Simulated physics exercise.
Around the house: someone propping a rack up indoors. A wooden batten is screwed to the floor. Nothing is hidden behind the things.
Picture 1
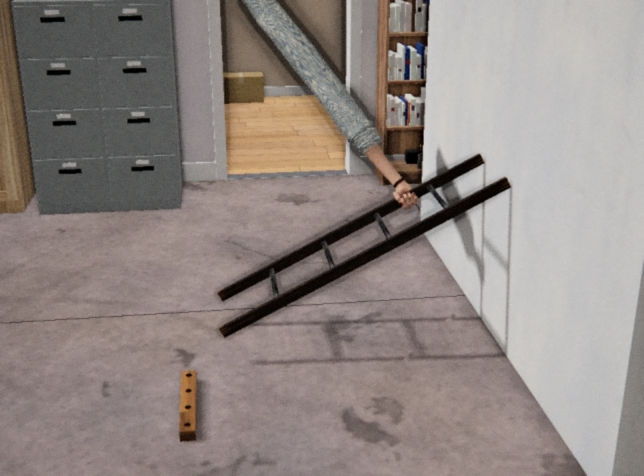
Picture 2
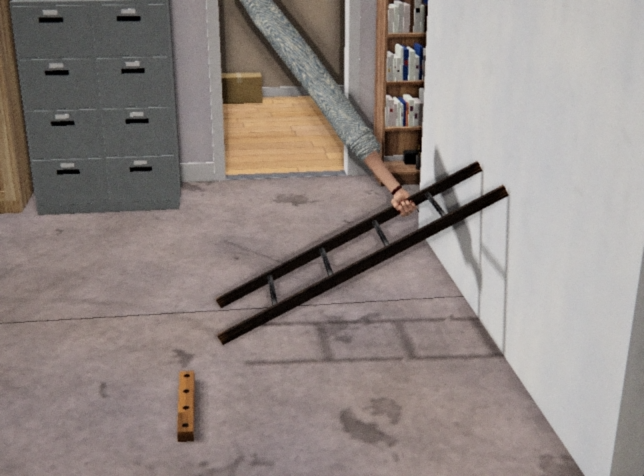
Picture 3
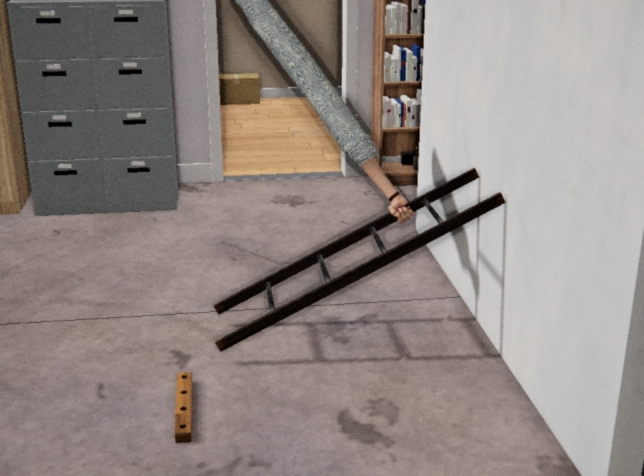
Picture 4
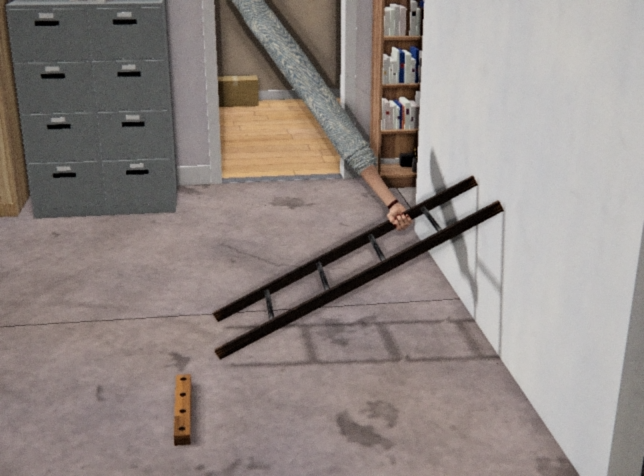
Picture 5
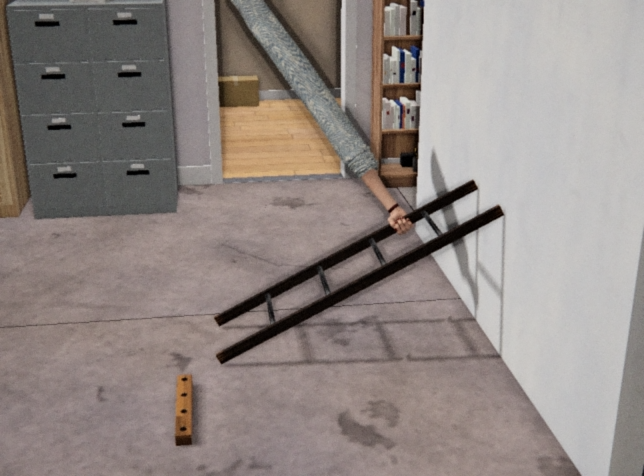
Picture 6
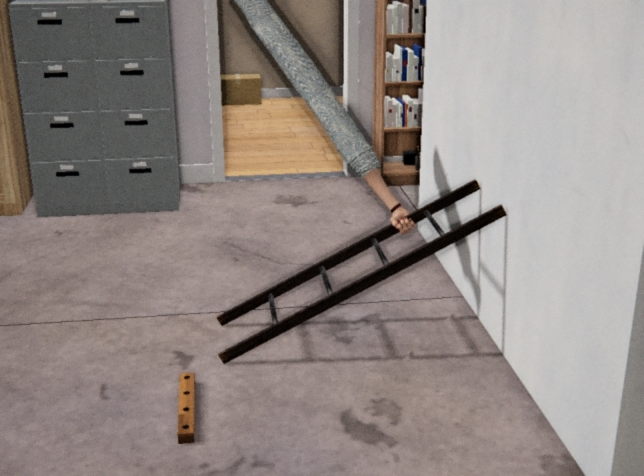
A black ladder-like rack, gripped by a hand, lowering slightly near a white wall, with a wooden batten on the floor.
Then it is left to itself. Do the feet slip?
The black rack slides out and falls.
Then, 0.22 s past the last view, black rack leaning 7° off how it started near (347, 284).
Then, 0.32 s past the last view, black rack leaning 17° off how it started near (341, 308).
Then, 0.38 s past the last view, black rack leaning 26° off how it started near (338, 329).
Finally, the black rack slips down, near (338, 331).
